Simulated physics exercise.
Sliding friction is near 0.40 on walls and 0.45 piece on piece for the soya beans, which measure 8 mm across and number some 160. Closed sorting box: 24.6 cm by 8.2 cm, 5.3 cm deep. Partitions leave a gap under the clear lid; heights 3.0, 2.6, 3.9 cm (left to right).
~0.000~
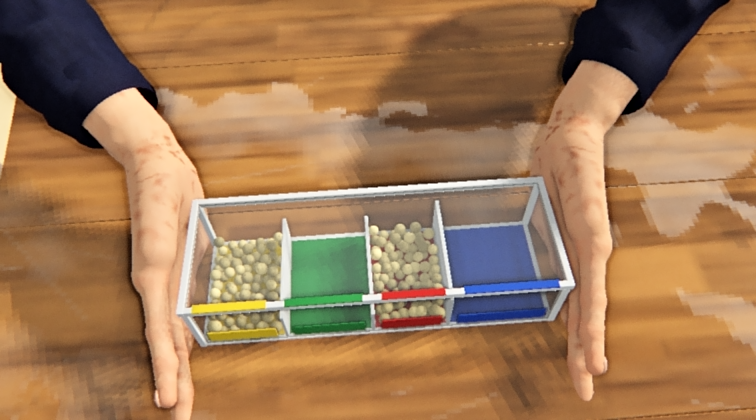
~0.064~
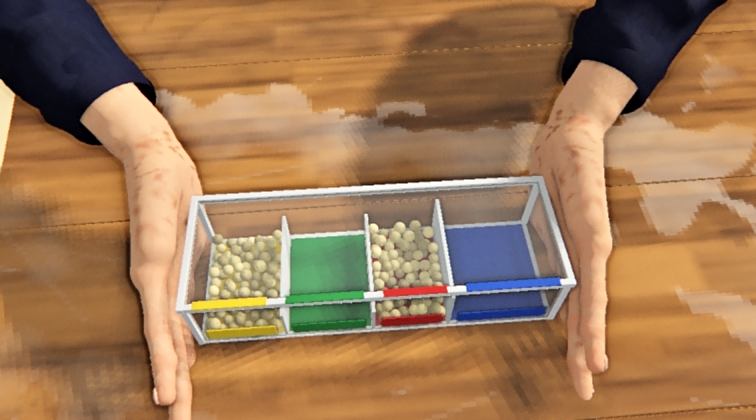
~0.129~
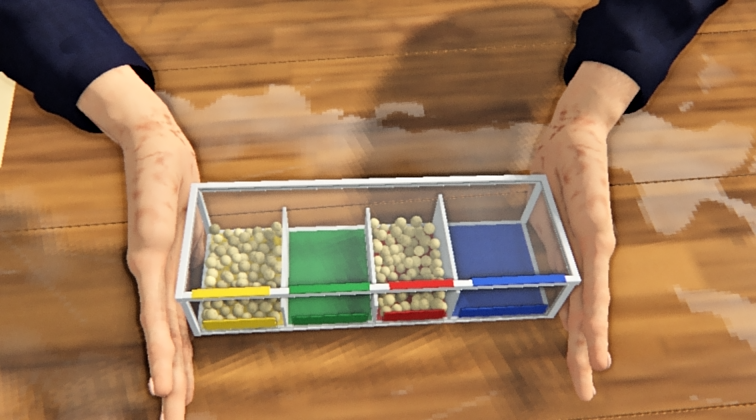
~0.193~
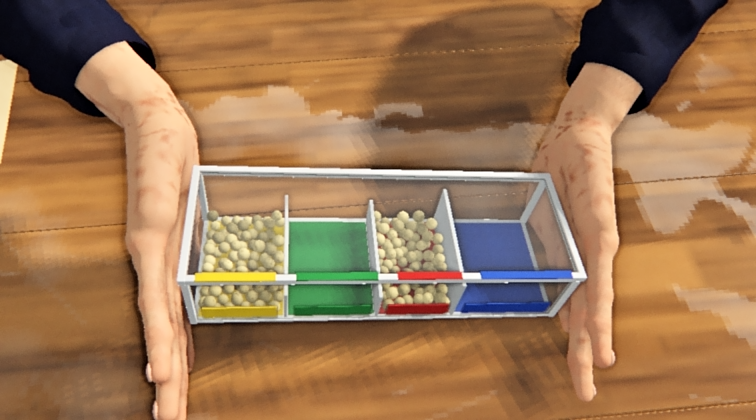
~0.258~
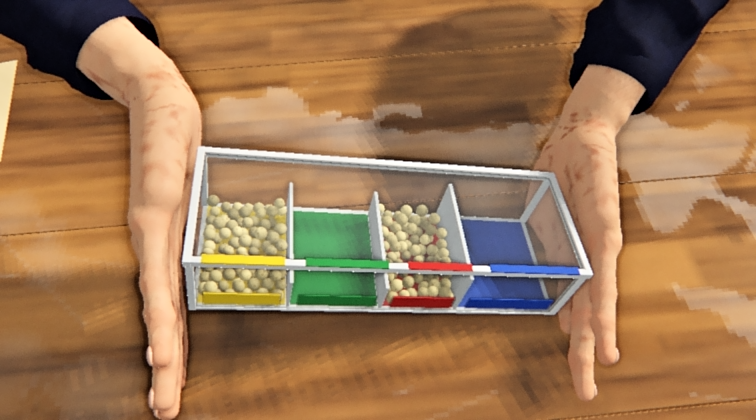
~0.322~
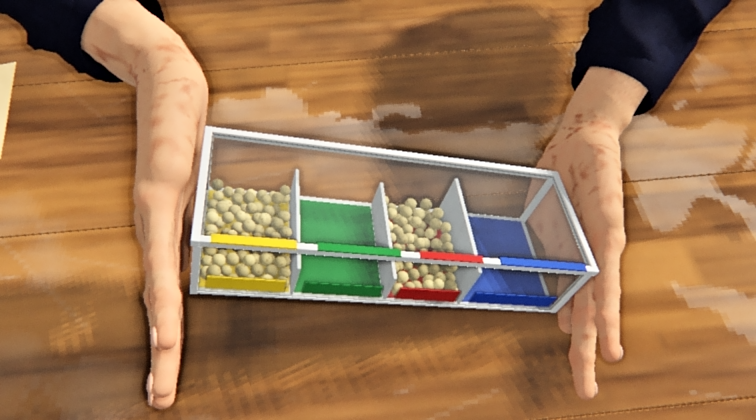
On a worn wooden table, two hands hold a clear-lidded box with yellow, green, red and blue sections, pale beads filling part of the yellow and red ones. The hands keep it almost level at first, then gradually tilt it, the left end rising higher than the right while the beads stay in their sections.
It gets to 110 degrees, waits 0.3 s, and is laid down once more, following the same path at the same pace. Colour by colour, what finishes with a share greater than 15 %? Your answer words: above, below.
Red - above; blue - above; green - below; yellow - below.
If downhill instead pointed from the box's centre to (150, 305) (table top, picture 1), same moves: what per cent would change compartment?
Roughly 50 per cent.
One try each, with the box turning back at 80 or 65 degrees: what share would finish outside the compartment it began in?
First try: Around 5 %; second try: Around 0 %.
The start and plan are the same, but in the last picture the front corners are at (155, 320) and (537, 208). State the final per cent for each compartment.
Red 0, blue 0, green 0, yellow 100.
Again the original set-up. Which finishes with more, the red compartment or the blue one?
Blue compartment.
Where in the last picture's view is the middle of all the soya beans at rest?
Estimated resting centre: Around (482, 249).
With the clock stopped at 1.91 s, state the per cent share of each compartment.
In per cent: Red 50, blue 30, green 10, yellow 5.
Then, at 1.91 s, tilt 110 degrees; red 50 %, blue 30 %, green 10 %, yellow 5 %.
Then, at 2.98 s, tilt 54 degrees; red 40 %, blue 60 %.
After 4.01 s, tilt 0 degrees; red 40 %, blue 60 %.
At rest (4.6 s), red 40 %, blue 60 %, green 0 %, yellow 0 %.
